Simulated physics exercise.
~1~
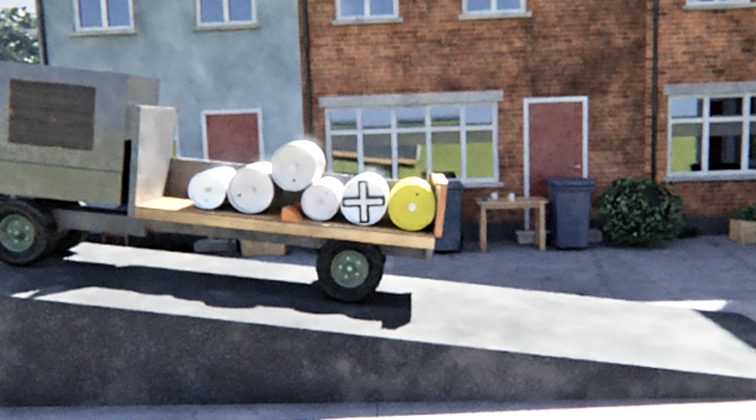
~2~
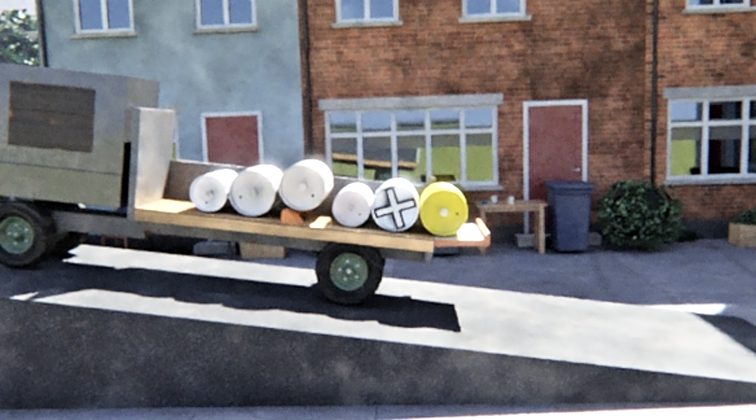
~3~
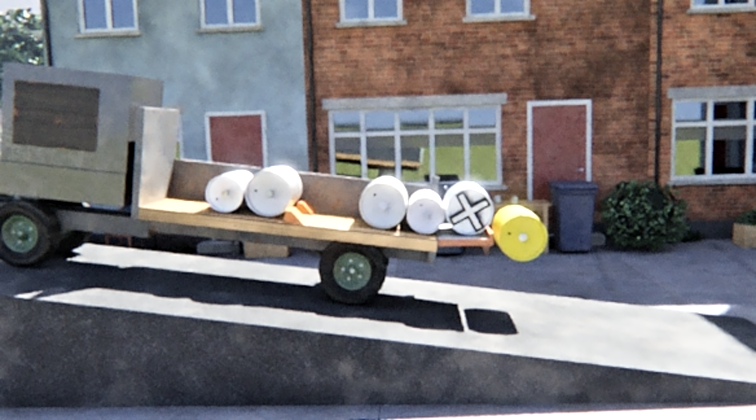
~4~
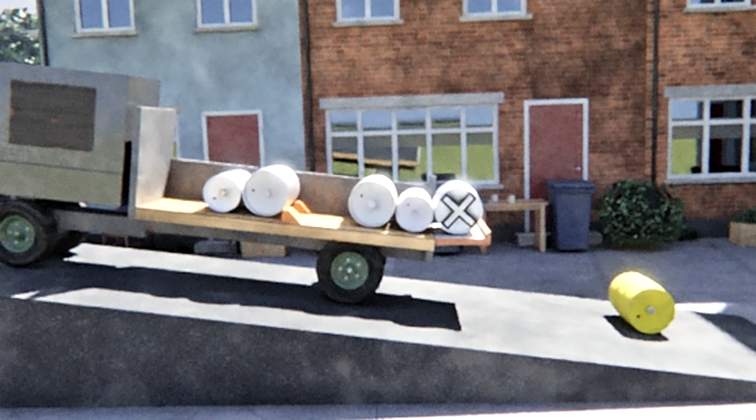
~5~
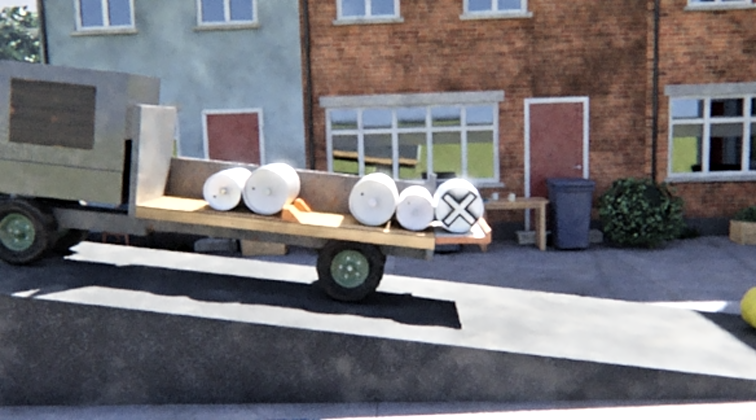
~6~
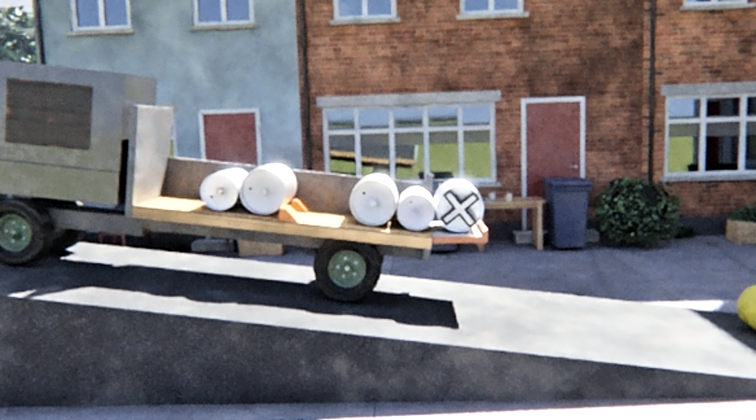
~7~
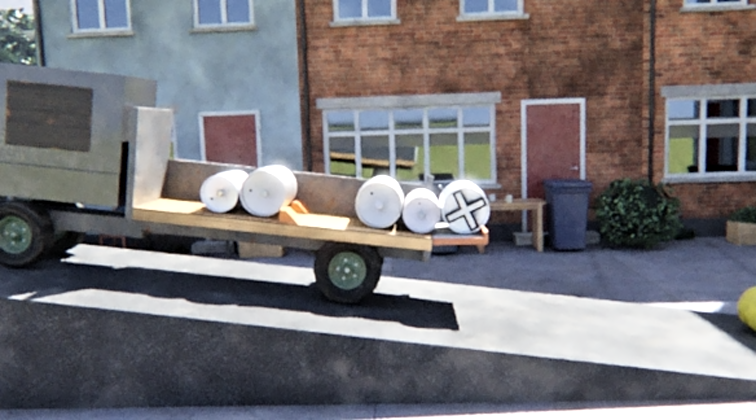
A yellow keg sits at the right end of a row of white ones on a flatbed truck, seen side-on, parked on a road sloping down to the right before a blue-grey house and a brick one. The tailgate drops, and the kegs beyond the orange chock roll right, including one marked with a black-edged cross, while two stay behind it. The yellow keg rolls off the gate, lands on the road and turns as it travels downhill. It stops at the right edge, partly out of view. The cross-marked keg shifts slightly but remains on the lowered gate.
